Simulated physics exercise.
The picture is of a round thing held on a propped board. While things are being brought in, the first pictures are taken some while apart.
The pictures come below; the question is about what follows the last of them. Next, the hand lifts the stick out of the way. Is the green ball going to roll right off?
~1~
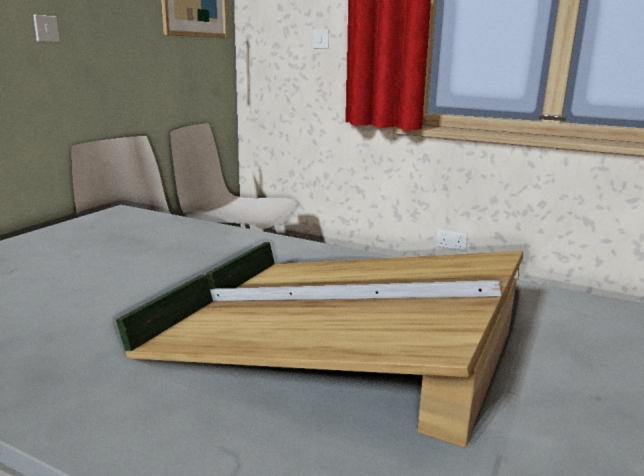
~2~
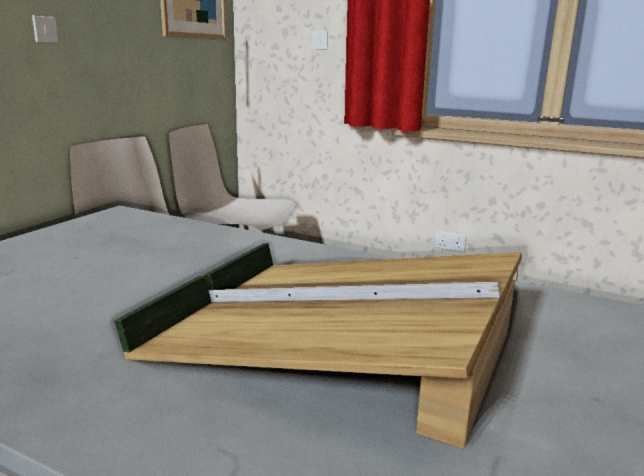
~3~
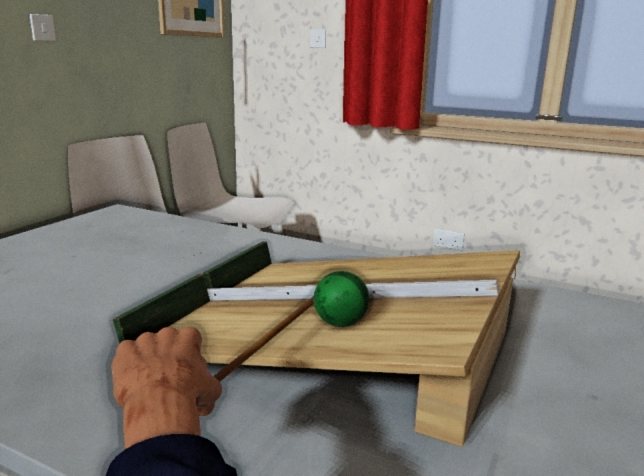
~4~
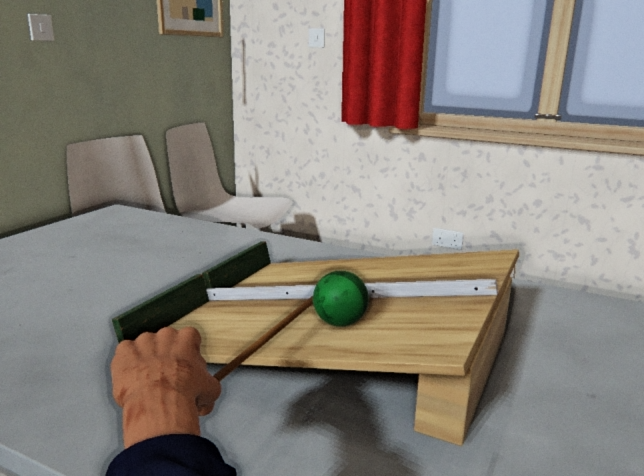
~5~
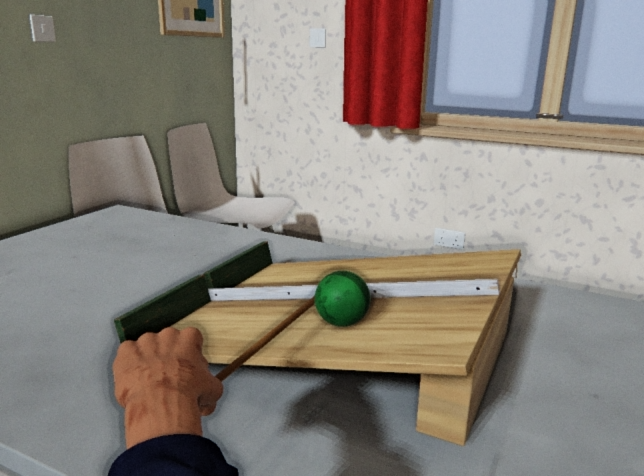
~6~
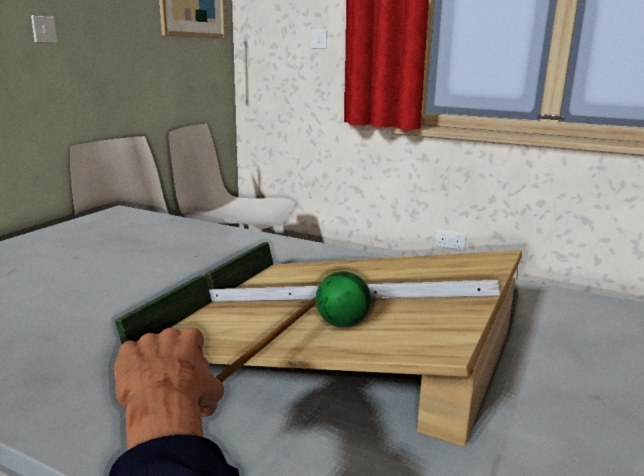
The green ball comes to rest.
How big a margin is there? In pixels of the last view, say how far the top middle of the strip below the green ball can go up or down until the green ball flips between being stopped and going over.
Move it 20 pixels downward and it flips.
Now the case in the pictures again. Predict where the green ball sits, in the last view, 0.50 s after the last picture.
It should be close to (239, 302).
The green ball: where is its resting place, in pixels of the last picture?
End position, centre: Approx. (187, 303).
Then, 0.30 s after the last picture, green ball rolling on the board near (307, 301).
Then, 0.50 s after the last picture, green ball rolling on the board near (239, 302).
Then, 0.66 s after the last picture, green ball rolling on the board near (191, 302).
At rest, the green ball stops on the board, near (187, 303).
